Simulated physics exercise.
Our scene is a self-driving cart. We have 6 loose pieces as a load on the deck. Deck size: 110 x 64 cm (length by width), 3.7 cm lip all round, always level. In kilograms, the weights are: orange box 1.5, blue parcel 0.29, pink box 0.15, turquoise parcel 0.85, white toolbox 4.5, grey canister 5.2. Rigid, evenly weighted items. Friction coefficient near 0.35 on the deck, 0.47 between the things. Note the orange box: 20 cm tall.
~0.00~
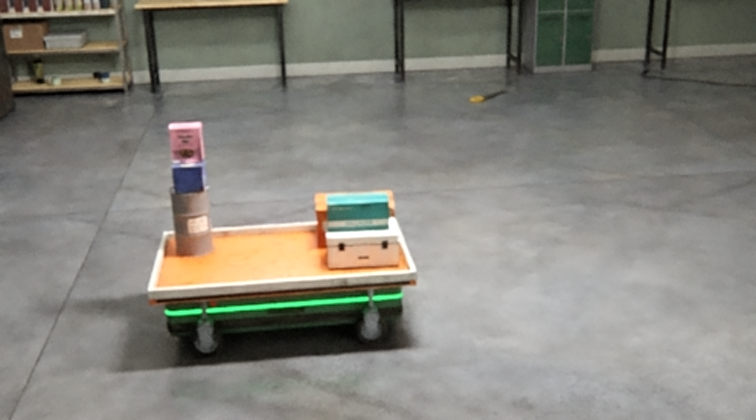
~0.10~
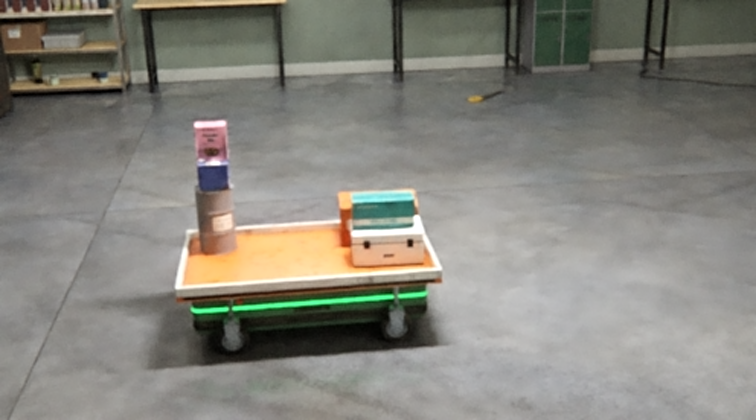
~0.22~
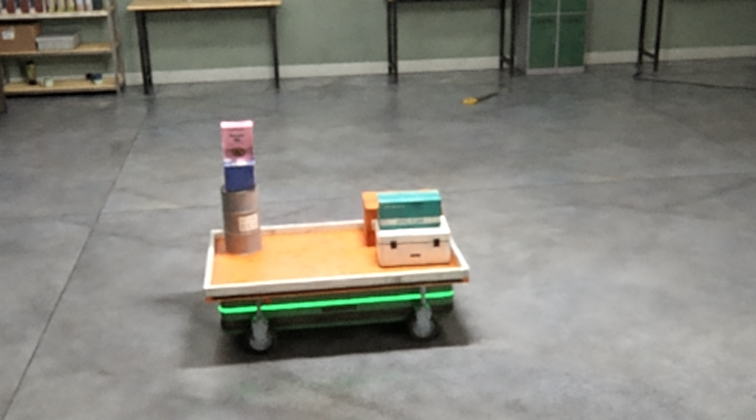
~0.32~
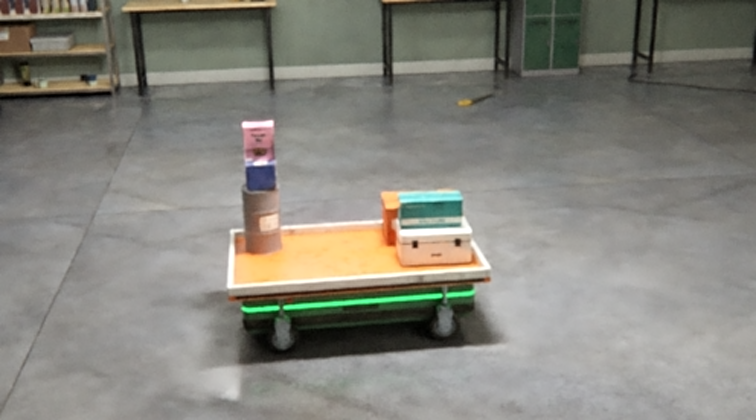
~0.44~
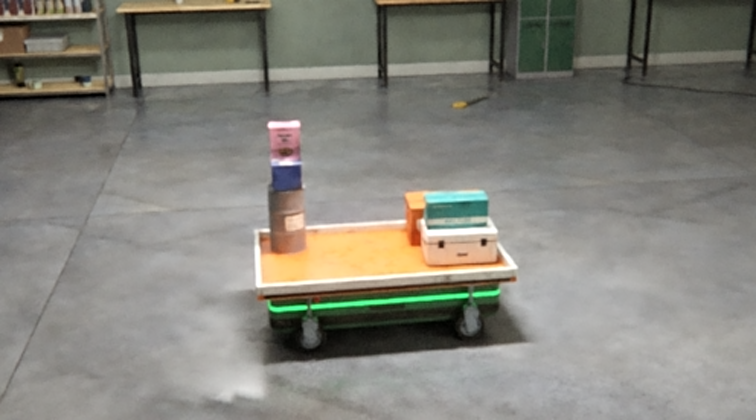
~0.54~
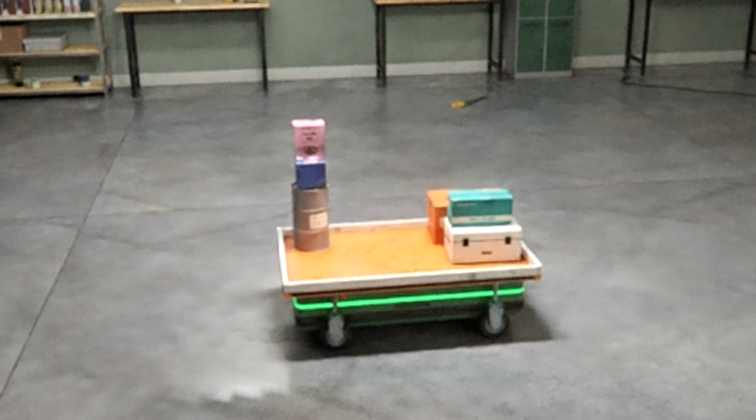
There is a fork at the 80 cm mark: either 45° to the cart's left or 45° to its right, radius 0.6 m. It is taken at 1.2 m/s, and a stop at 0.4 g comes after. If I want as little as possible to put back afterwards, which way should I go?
Go right.
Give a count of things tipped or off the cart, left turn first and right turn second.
Going left: 1; going right: 0.
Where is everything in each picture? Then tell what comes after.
The first frame shows cart 0 cm along; blue parcel (189, 175).
The second frame shows cart 12 cm along; white toolbox (387, 241); grey canister (216, 218).
The third frame shows cart 26 cm along; pink box (238, 142); turquoise parcel (409, 210).
The fourth frame shows cart 38 cm along; white toolbox (433, 241); grey canister (262, 218).
The fifth frame shows cart 53 cm along; pink box (285, 142); turquoise parcel (455, 210).
The sixth frame shows cart 65 cm along; blue parcel (311, 172).
Turning left. Around 0.94 s, cart 113 cm along, turned 17°; orange box shifted 11 cm near (545, 202); turquoise parcel shifted 13 cm; white toolbox shifted 11 cm.
Around 1.24 s, cart 149 cm along, turned 44°; turquoise parcel now off the cart; orange box shifted 16 cm near (545, 176); white toolbox shifted 12 cm.
Finally (2.1 s), off the cart, turquoise parcel; not toppled but over 10 cm from the start, orange box; the other 4 still in place (within 10 cm). In the last view, orange box near (558, 163), blue parcel near (475, 143).
Turning right instead, nothing is lost, 0 of 6 in all.
